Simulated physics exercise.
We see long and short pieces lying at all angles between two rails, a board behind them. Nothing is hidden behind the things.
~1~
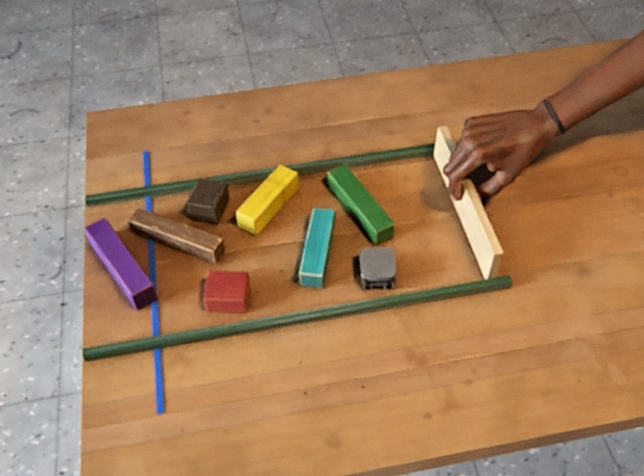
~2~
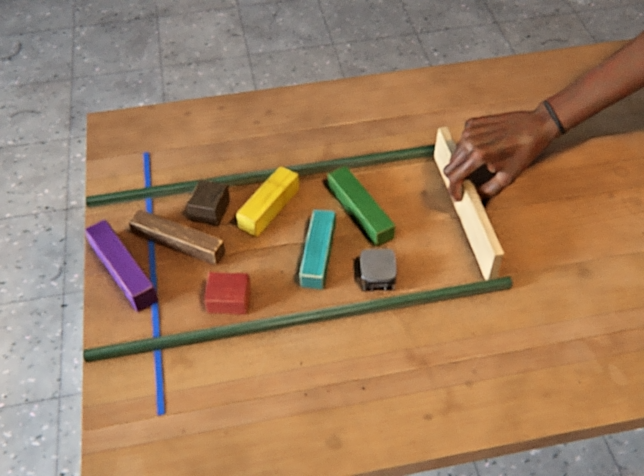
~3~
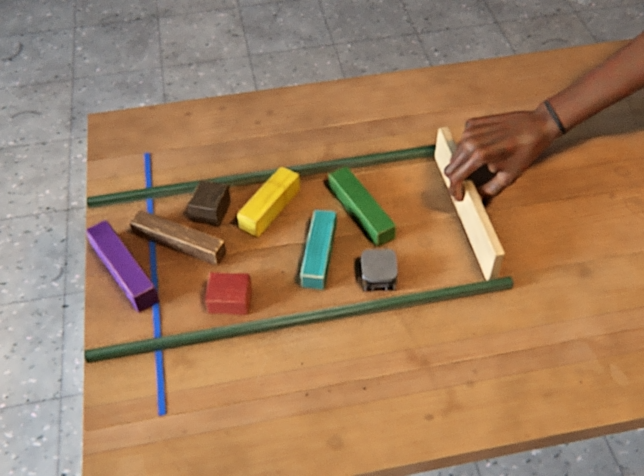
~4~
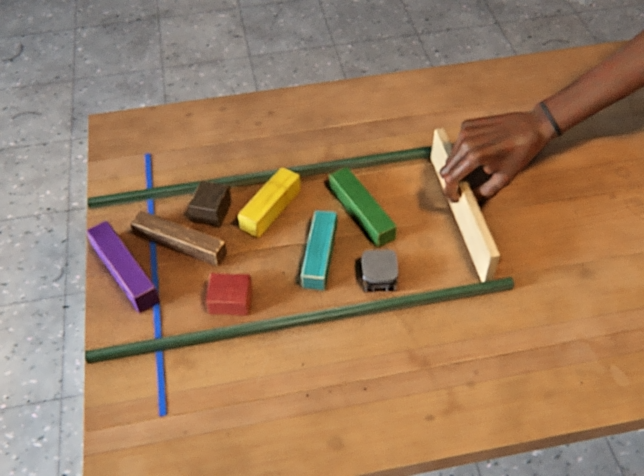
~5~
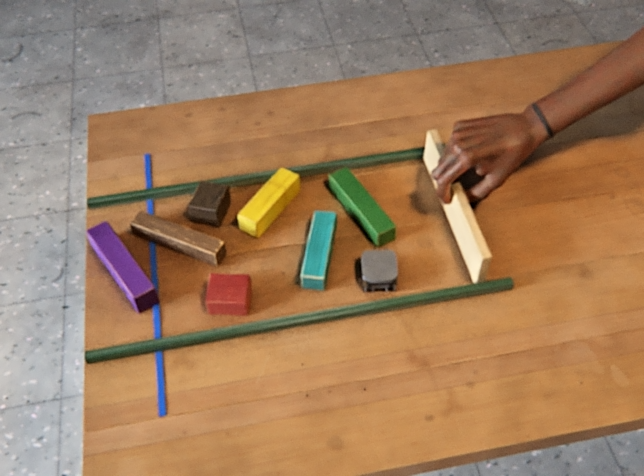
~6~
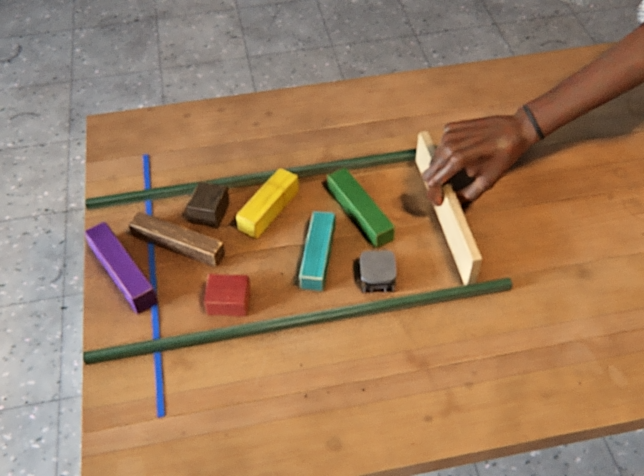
On a wooden table, colored sticks and blocks lie at mixed angles between two green rails, with a blue strip crossing at the left. A hand at the right holds an upright pale board still at first, then slides it slightly left, while the pieces stay in place.
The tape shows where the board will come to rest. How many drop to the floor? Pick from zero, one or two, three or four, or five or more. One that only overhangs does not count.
Here the number that fall off is three or four.
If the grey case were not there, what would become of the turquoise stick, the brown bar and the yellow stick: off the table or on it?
The turquoise stick does not fall; the brown bar is lost; the yellow stick is kept.
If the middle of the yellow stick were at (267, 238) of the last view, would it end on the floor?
It is kept.
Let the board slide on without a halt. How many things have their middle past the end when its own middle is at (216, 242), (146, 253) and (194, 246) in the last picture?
Past the end: 0, 4 and 1.
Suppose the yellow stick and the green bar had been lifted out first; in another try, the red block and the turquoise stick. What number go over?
It would be 1 and 0.
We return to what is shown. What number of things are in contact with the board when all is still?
In contact: 2.
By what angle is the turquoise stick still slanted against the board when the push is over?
About 10°.
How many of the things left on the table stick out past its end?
Overhanging: 1.
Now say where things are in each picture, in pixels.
In the first picture, purple stick (120, 263); brown bar (176, 235); black block (209, 201); board (466, 200); tape (152, 264).
In the second picture, brown bar (177, 237); yellow stick (269, 201).
In the third picture, black block (210, 203); turquoise stick (319, 249).
In the fourth picture, purple stick (123, 265); grey case (379, 271).
In the fifth picture, brown bar (178, 238); green bar (362, 206).
In the sixth picture, purple stick (121, 266); brown bar (177, 239); black block (209, 205); board (446, 205); tape (152, 267).
Soon after, none off yet; purple stick at rest near (121, 266); brown bar at rest near (177, 239); black block at rest near (209, 205).
Then, none off yet; purple stick at rest near (121, 266); brown bar at rest near (177, 239); black block moving near (198, 204).
Further on, none off yet; purple stick moved a little near (78, 276); brown bar moved about its own width near (111, 256); black block moved well along near (122, 213).
At rest, the number that fall off is three or four; fallen, red block, black block, brown bar and purple stick.
